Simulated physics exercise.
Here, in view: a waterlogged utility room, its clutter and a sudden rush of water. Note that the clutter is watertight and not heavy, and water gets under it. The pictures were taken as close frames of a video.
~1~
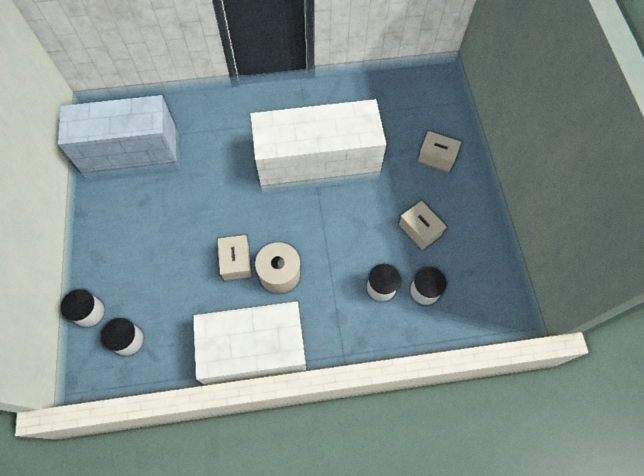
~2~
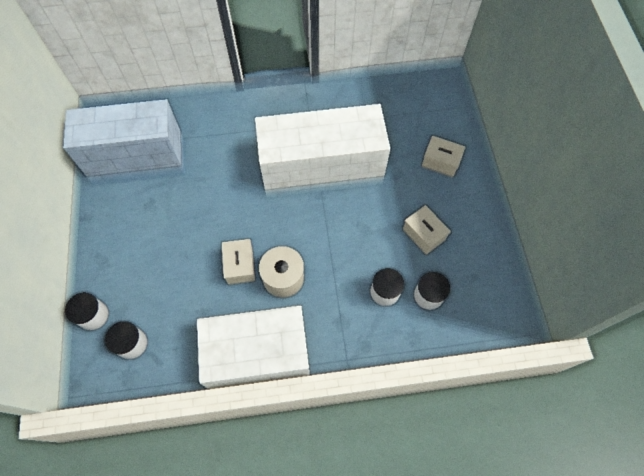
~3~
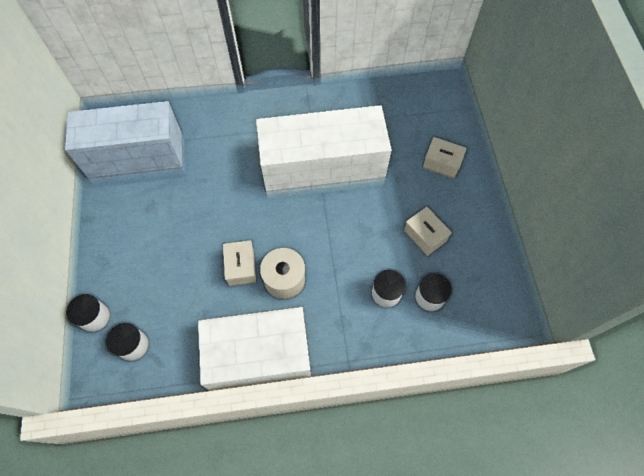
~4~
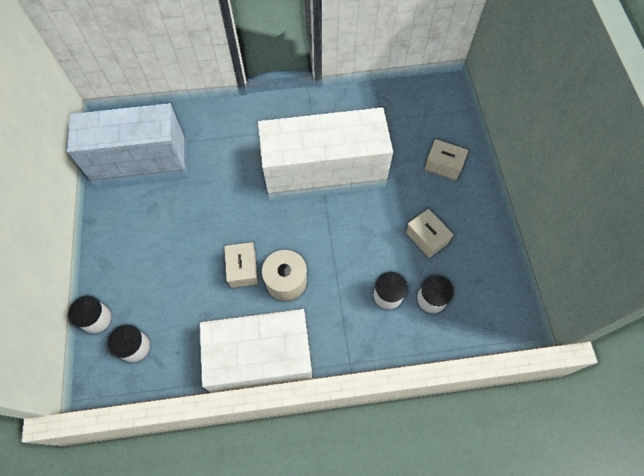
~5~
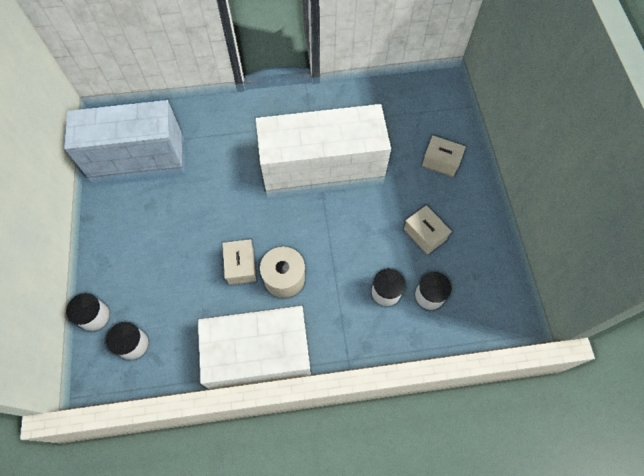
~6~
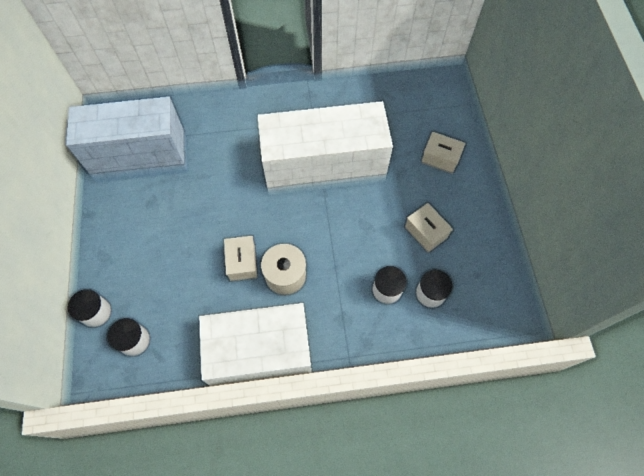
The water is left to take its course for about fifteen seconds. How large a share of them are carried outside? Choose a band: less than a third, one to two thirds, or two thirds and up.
Less than a third.
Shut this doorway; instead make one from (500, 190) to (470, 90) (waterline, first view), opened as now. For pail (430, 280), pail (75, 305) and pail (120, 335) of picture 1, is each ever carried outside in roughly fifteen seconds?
The first one exits, the second never exits, the third never exits.
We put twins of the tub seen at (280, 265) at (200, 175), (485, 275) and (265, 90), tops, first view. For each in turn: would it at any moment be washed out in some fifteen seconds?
The first leaves, the second does not leave, and the third leaves.
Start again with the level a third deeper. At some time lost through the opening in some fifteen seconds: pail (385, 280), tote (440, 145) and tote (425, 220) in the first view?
For the three, in the order given: Remains in the room, leaves the room and remains in the room.
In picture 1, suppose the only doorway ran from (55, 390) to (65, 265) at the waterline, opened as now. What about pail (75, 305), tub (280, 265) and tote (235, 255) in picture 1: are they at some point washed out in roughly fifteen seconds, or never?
Taking them one after another, flushed away, then flushed away, then flushed away.
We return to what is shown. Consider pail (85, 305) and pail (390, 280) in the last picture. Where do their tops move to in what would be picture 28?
First one at roughly (94, 278), second at roughly (398, 254).
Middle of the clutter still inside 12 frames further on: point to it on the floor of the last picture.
I'd say roughly (304, 249).
A moment on, 0 of 8 are out; 8 afloat.
Next, 0 of 8 are out; 8 afloat.
Later, 1 of 8 are out; 7 afloat.
In the end, 1 of 8 are out; 7 afloat.
